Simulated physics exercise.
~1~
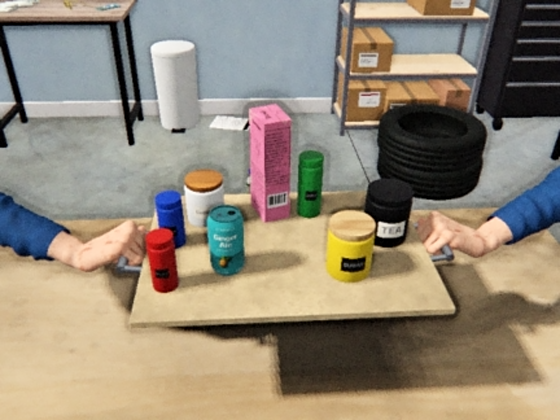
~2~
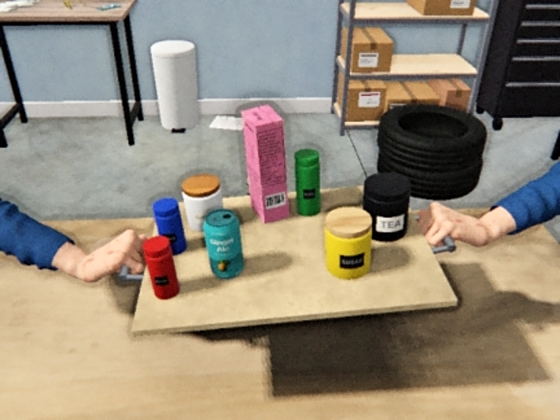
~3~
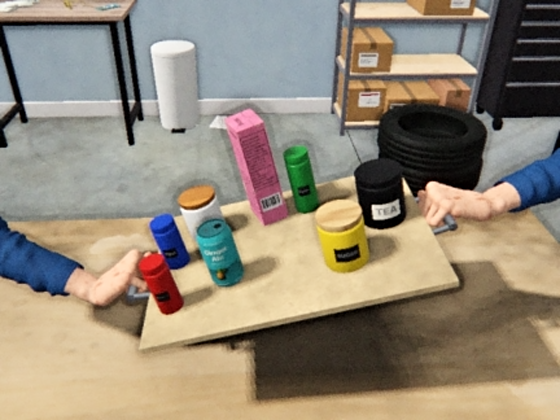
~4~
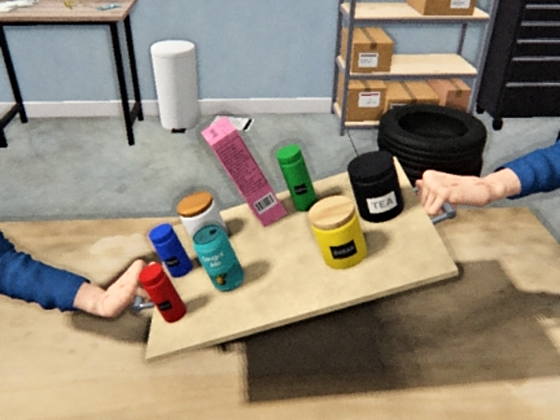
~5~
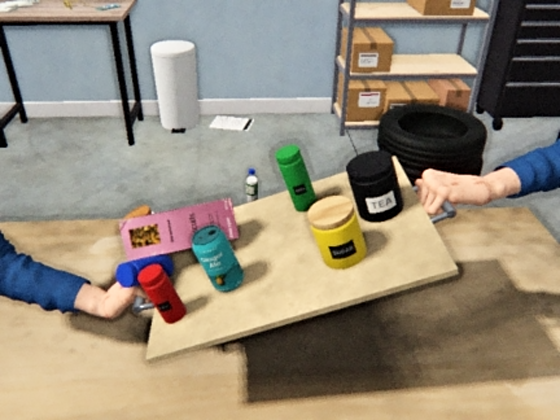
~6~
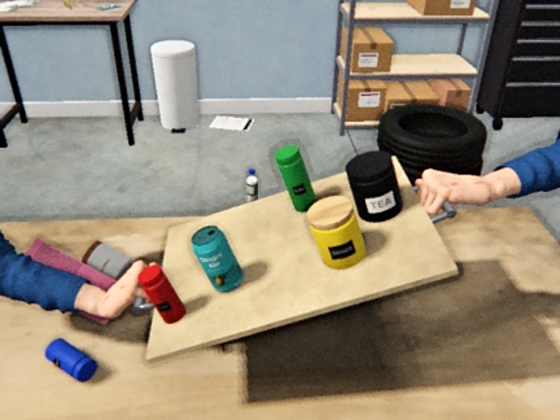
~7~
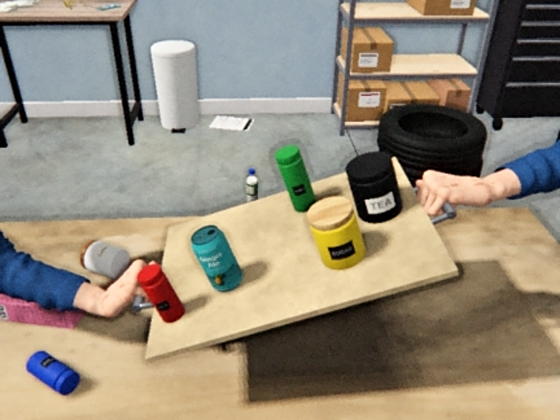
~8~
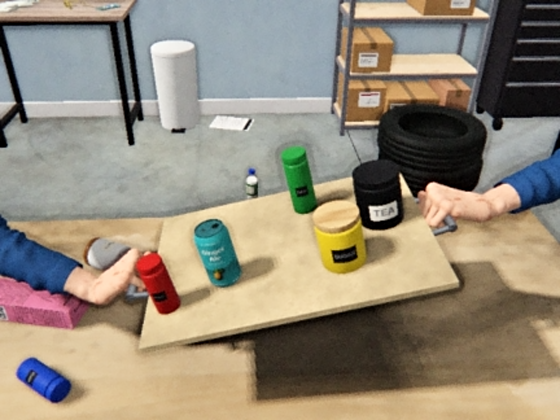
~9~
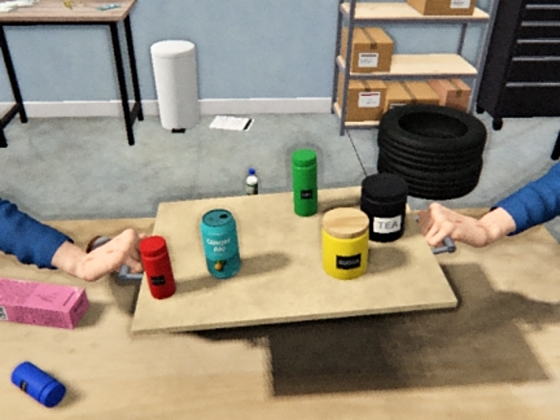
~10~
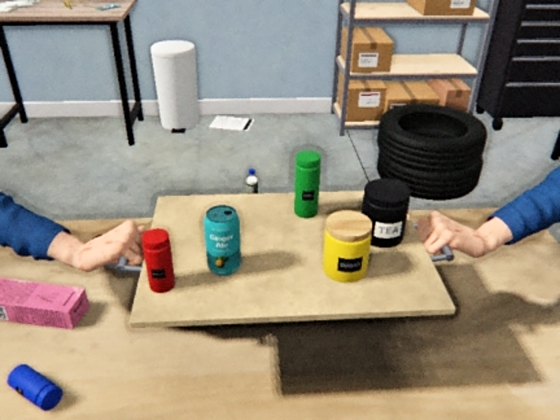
The clip opens on two hands holding a rimless, level board crowded with jars, shakers, a turquoise can and a tall pink carton. The left side dips while the right rises, and the items lean with it. The pink carton topples leftward across the blue shaker and white jar, and all three go off the left edge beside the hand, ending up tipped over. The board stays tilted briefly, then the hands bring it back to level. The red and green shakers, turquoise can, yellow jar and black tea jar remain standing on it.
